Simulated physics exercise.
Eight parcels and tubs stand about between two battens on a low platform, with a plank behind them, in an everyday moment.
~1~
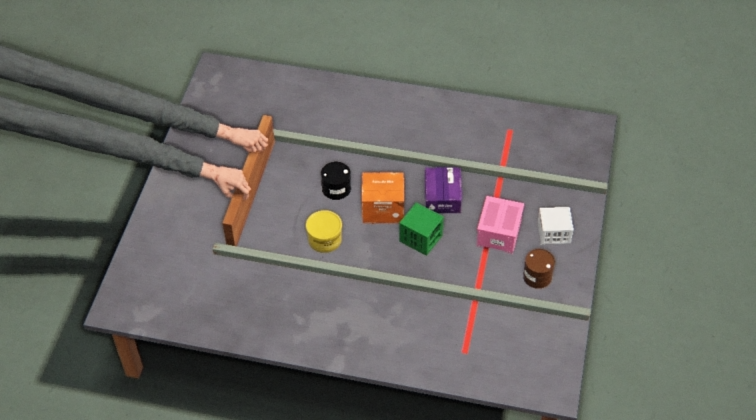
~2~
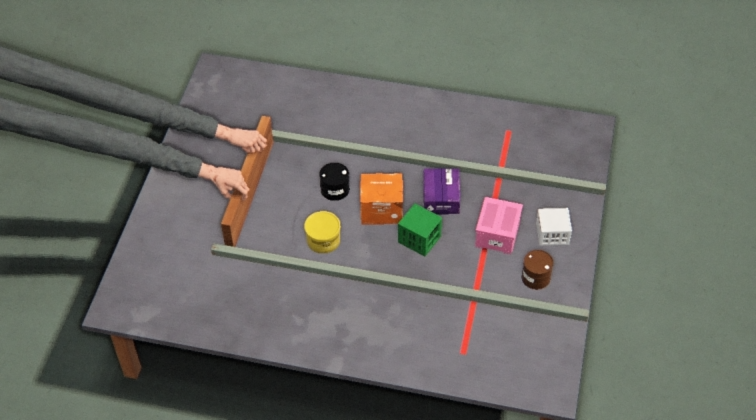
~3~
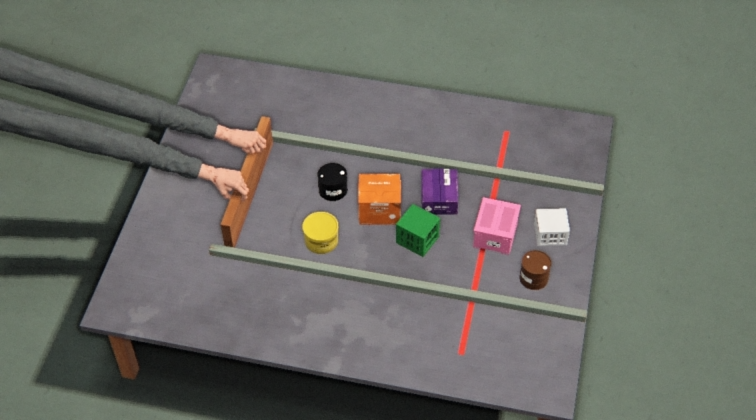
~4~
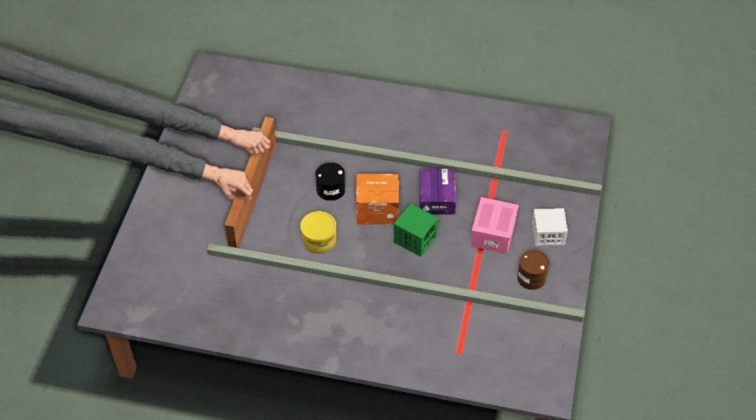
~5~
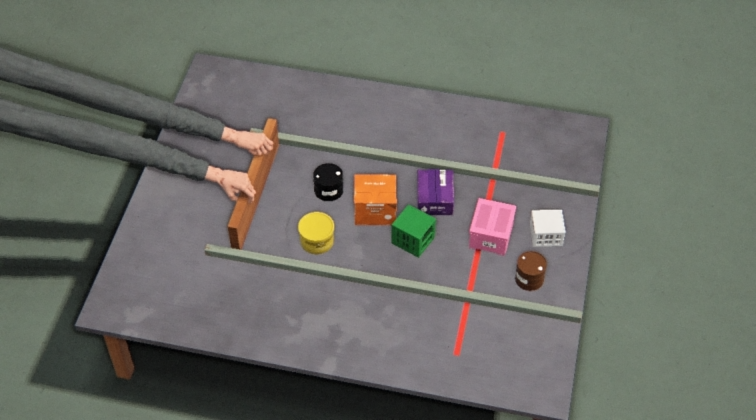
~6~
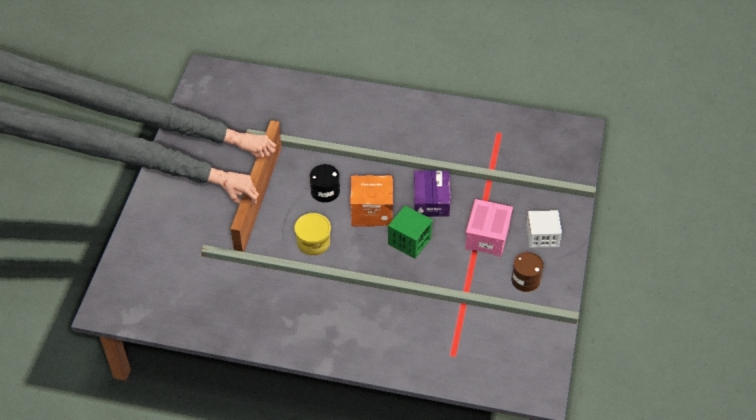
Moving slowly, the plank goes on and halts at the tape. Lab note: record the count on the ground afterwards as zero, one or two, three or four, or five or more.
In the end, the drop-off count sits at nought.
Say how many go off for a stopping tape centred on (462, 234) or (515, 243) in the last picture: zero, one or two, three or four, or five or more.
For the first place none, for the second 1 or 2.
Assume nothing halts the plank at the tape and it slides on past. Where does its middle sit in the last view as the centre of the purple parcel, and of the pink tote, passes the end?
Middle: Roughly (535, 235); roughly (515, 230).
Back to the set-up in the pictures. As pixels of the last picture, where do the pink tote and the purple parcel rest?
The pink tote finishes at (547, 233); the purple parcel finishes at (533, 202).
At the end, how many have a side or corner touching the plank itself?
3.
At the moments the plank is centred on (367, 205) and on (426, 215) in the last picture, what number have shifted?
One spot: 5. Other spot: 6.
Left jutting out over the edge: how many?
It's 1.
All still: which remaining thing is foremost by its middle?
White crate, foremost.
Soon after, none off yet; white crate at rest near (544, 229); brown canister at rest near (527, 272); pink tote at rest near (489, 228).
At rest, the number that fall off is zero.
